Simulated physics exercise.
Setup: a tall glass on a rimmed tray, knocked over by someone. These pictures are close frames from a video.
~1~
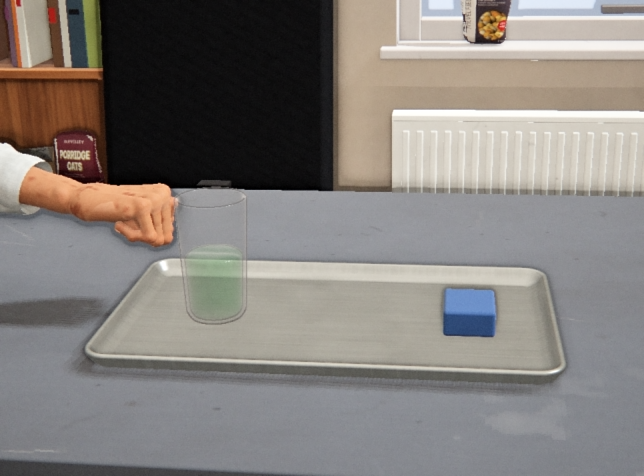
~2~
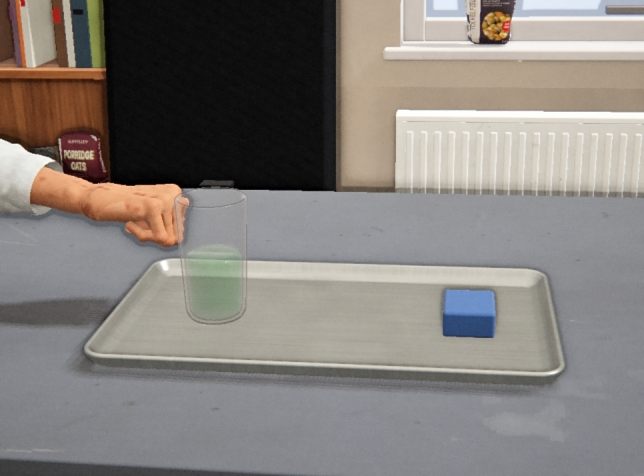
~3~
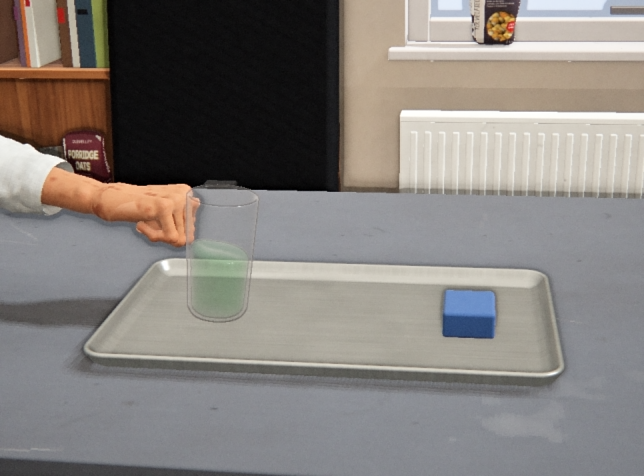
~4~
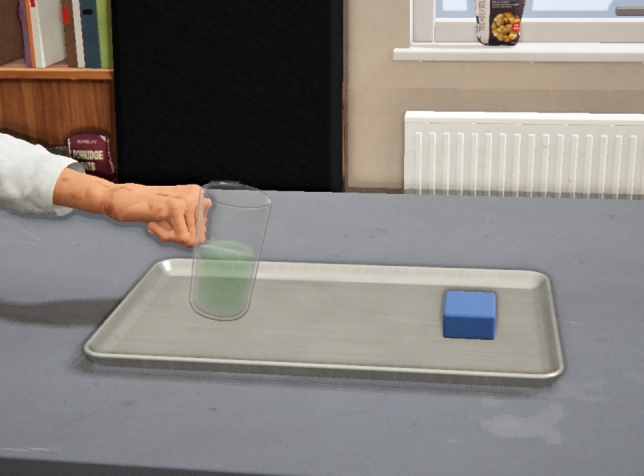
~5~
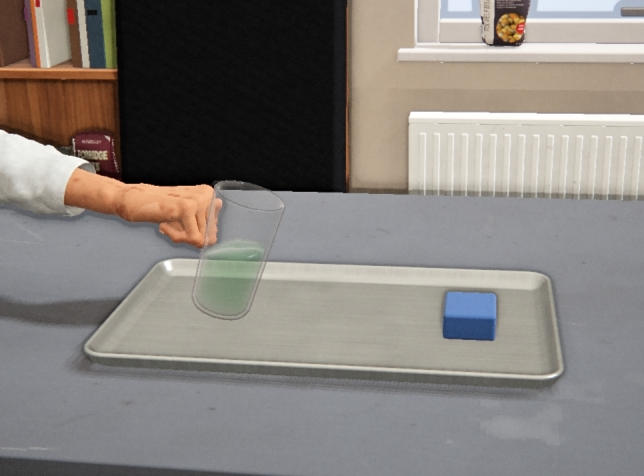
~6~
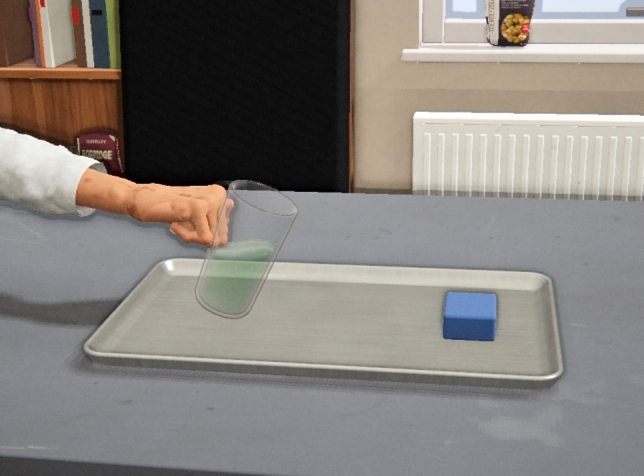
A hand reaching in from the left pushes the top of a tall clear glass holding pale green liquid, which stands upright at first and then leans steadily to the right. The glass is at the left of a rimmed metal tray on a grey table, with a blue block motionless at the right. Seen from slightly above, the room behind, with bookshelf, black panel and white radiator, drifts slightly rightward.
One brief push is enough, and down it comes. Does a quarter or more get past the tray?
I expect the tray to retain three quarters or more.
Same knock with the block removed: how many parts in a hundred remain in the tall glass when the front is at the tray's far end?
Roughly 55 %, give or take.
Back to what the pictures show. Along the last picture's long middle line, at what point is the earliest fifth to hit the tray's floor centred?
At about (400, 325).
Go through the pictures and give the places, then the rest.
Tilt 0°; right rim (244, 200); surface from (186, 251) to (244, 253); the tray's far rim is at (553, 317); a block is fixed to the tray further along, in the first picture.
Tilt 0°; right rim (245, 200); surface from (186, 251) to (243, 253), in the second picture.
Tilt 6°; right rim (257, 201); surface from (193, 240) to (250, 256), in the third picture.
Tilt 11°; right rim (270, 204); surface from (200, 243) to (257, 253), in the fourth picture.
Tilt 17°; right rim (283, 208); surface from (206, 250) to (267, 247), in the fifth picture.
Tilt 23°; right rim (296, 214); surface from (214, 250) to (277, 245), in the sixth picture.
A moment on, the tall glass is falling and 100 per cent is in the glass, 0 on the tray and 0 above or beyond its rim.
Next, the tall glass is falling and 100 per cent is in the glass, 0 on the tray and 0 above or beyond its rim.
Then the tall glass lies on its side and 88 per cent is in the glass, 7 on the tray and 5 above or beyond its rim.
Later the tall glass lies on its side and 36 per cent is in the glass, 45 on the tray and 19 above or beyond its rim.
In the end 90 per cent is held by tray and glass, 10 is off the tray.
